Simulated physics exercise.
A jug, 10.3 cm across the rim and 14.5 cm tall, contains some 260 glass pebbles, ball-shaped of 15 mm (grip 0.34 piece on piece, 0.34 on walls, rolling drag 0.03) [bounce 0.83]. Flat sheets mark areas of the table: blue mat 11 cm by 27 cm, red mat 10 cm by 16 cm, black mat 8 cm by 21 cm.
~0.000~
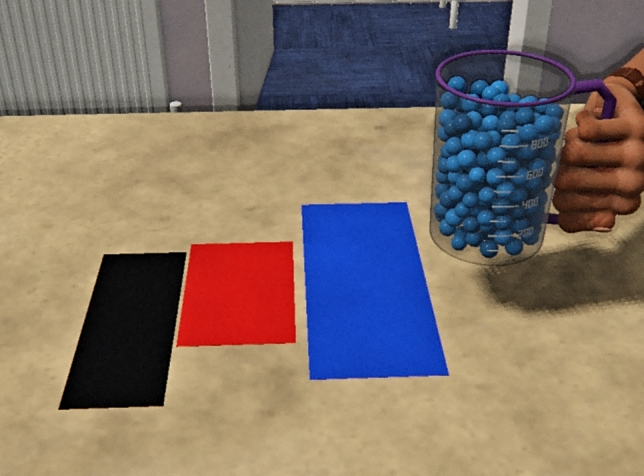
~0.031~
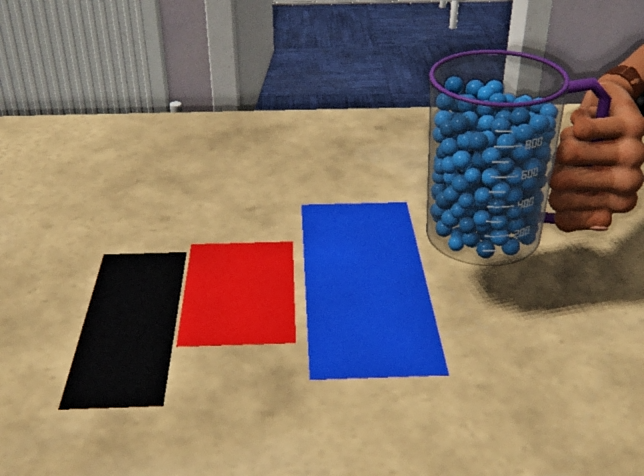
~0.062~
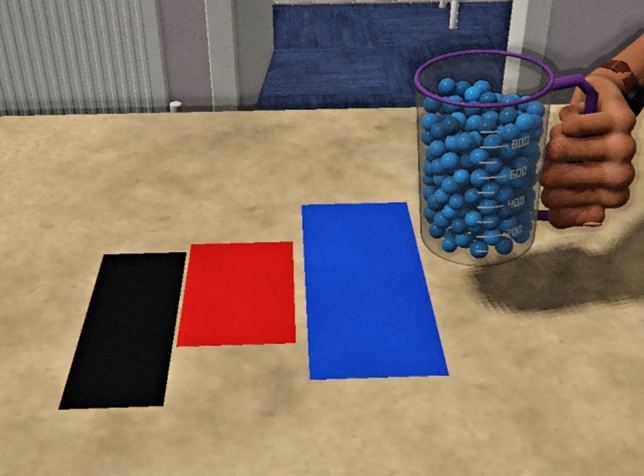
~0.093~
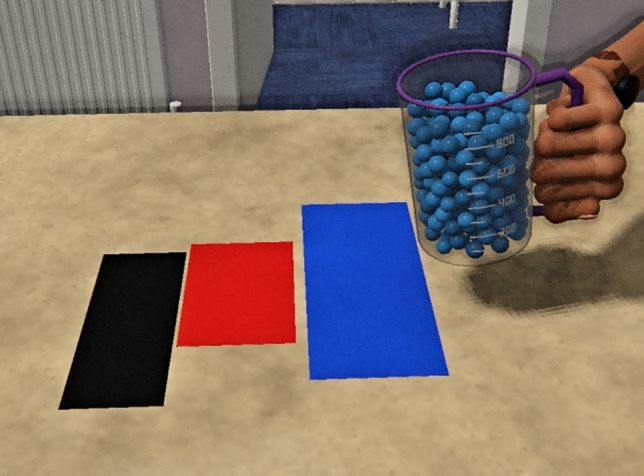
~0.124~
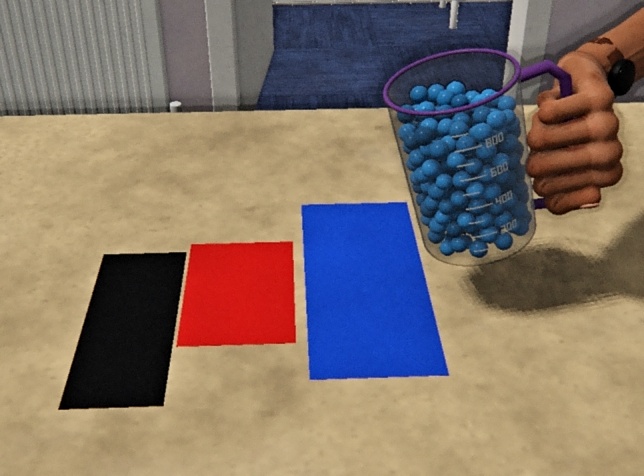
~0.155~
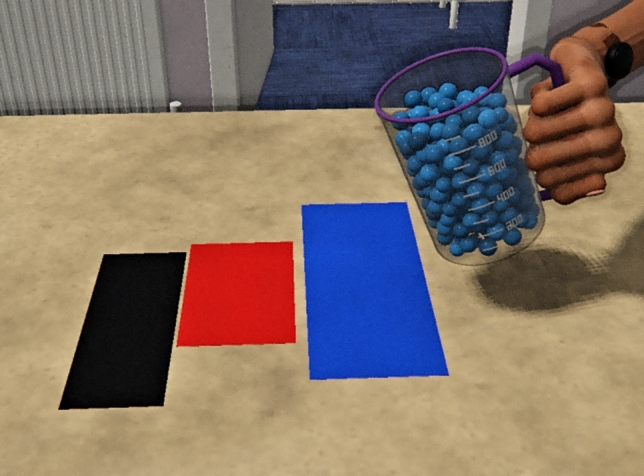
A hand at the right grips the purple handle of a clear measuring jug filled with small blue balls, seen from a fixed, slightly raised view over a mottled beige surface. Black, red and blue mats lie side by side from left to centre, with a blue floor behind. The hand shifts the jug slightly left, then tilts it leftward increasingly quickly.
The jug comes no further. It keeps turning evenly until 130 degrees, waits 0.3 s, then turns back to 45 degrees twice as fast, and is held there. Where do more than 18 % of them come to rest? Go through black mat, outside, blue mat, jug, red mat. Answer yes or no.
Black mat: No, outside: Yes, blue mat: No, jug: No, red mat: No.
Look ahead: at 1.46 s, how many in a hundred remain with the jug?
About 0 per cent.
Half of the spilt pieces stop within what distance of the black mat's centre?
Roughly 38 cm.
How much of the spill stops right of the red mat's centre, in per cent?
Some 30 per cent.
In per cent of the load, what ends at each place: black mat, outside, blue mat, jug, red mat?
Black mat 5, outside 85, blue mat 5, jug 0, red mat 5.
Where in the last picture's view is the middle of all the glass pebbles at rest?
Near (187, 290).
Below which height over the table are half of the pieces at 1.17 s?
Some 0 cm.
Then, at 0.55 s, tilt 110 degrees; blue mat 10 %, jug 90 %; middle of all pieces on or above the table near (462, 175).
After 0.87 s, tilt 130 degrees; outside 20 %, blue mat 55 %, jug 10 %, red mat 20 %; middle of all pieces on or above the table near (341, 277).
After 1.17 s, tilt 81 degrees; black mat 10 %, outside 60 %, blue mat 15 %, red mat 15 %; middle of all pieces on or above the table near (260, 296).
After 1.46 s, tilt 45 degrees; black mat 5 %, outside 75 %, blue mat 10 %, red mat 10 %; middle of all pieces on or above the table near (216, 290).
In the end, at 3.3 s, black mat 5 %, outside 85 %, blue mat 5 %, jug 0 %, red mat 5 %.
